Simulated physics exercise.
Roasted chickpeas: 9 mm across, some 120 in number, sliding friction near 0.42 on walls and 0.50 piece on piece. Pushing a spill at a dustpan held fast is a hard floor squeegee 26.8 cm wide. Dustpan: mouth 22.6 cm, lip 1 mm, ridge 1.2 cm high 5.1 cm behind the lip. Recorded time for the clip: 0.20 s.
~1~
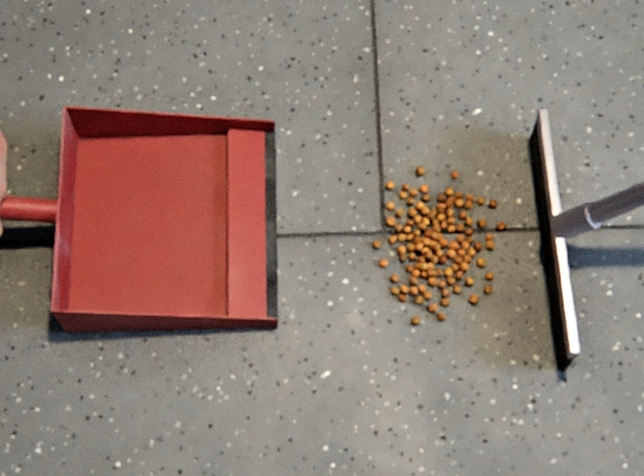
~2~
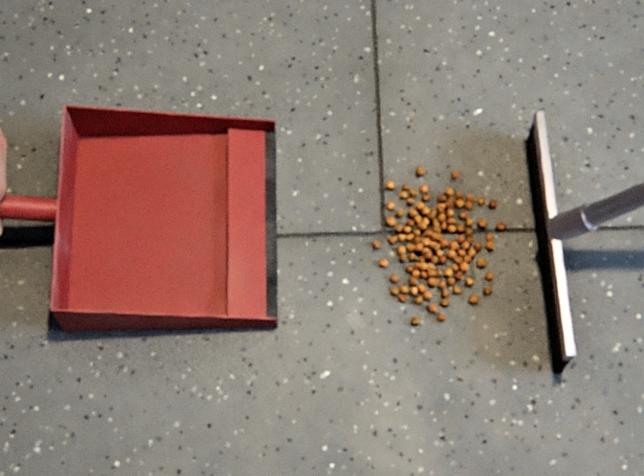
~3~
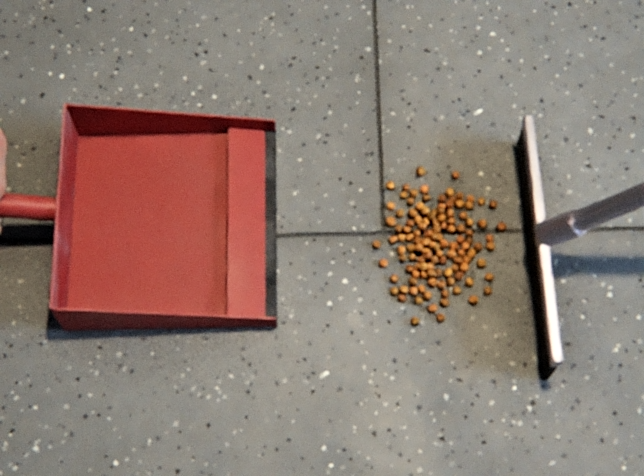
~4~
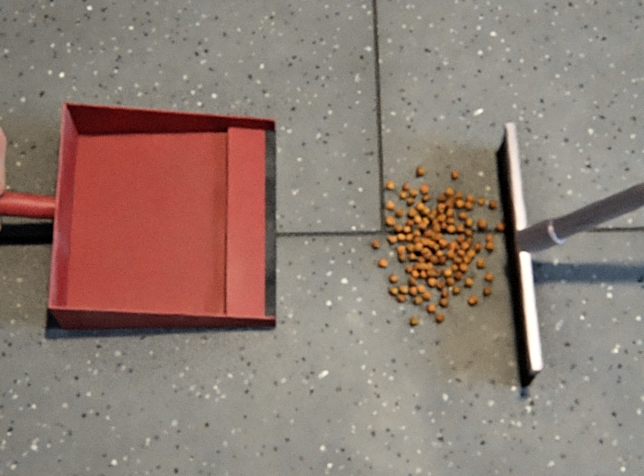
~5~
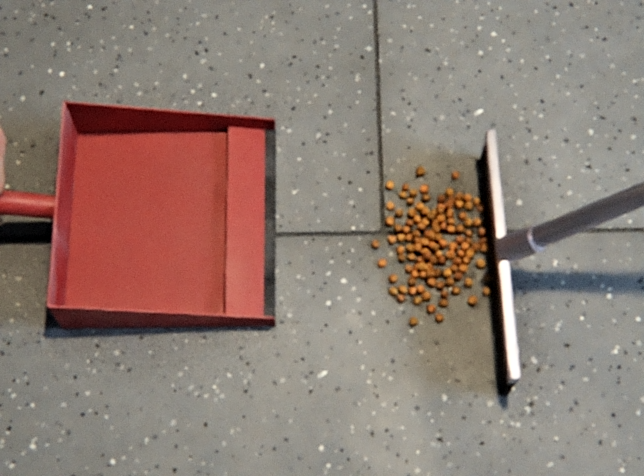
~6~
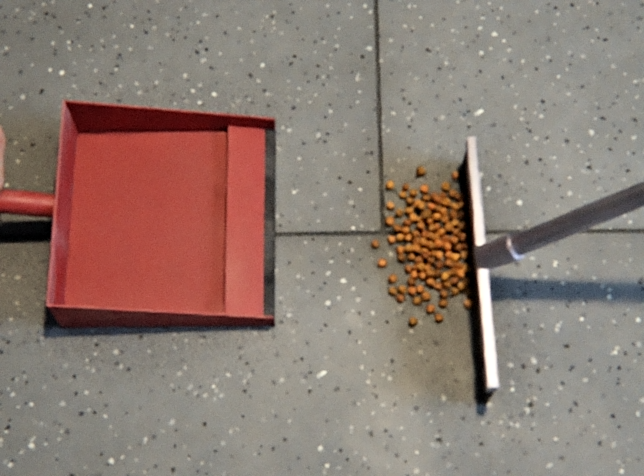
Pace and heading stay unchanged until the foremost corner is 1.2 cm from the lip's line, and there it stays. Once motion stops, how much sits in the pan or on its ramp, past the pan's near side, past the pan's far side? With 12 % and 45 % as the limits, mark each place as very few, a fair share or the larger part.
My call: In the pan or on its ramp: A fair share; past the pan's near side: A fair share; past the pan's far side: Very few.
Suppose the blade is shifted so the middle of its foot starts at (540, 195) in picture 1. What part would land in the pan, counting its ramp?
I'd estimate about 45 per cent.
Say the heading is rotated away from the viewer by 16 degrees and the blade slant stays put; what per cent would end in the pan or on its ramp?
55 per cent.
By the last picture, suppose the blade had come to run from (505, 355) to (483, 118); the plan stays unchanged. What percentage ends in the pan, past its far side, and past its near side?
Pan 60; far 0; near 5.
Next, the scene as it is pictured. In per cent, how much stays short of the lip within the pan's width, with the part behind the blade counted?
That works out near 40 percent.
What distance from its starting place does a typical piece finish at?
20 cm, roughly.
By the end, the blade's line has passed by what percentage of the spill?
15 %.
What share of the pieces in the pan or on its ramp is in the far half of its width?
Roughly 10 per cent.
Then, 0.19 s after the last picture, middle of the blade 11 cm from the lip; 0 % over the lip, far side 0 %, near side 10 %.
Then, 0.31 s after the last picture, middle of the blade 5 cm from the lip; 0 % over the lip, far side 0 %, near side 20 %.
Then, 0.57 s after the last picture, middle of the blade 2 cm from the lip; 40 % over the lip, far side 0 %, near side 20 %.
In the end, pan 40 %, near side 20 %, far side 0 %, in front of the lip or behind the blade 40 %.
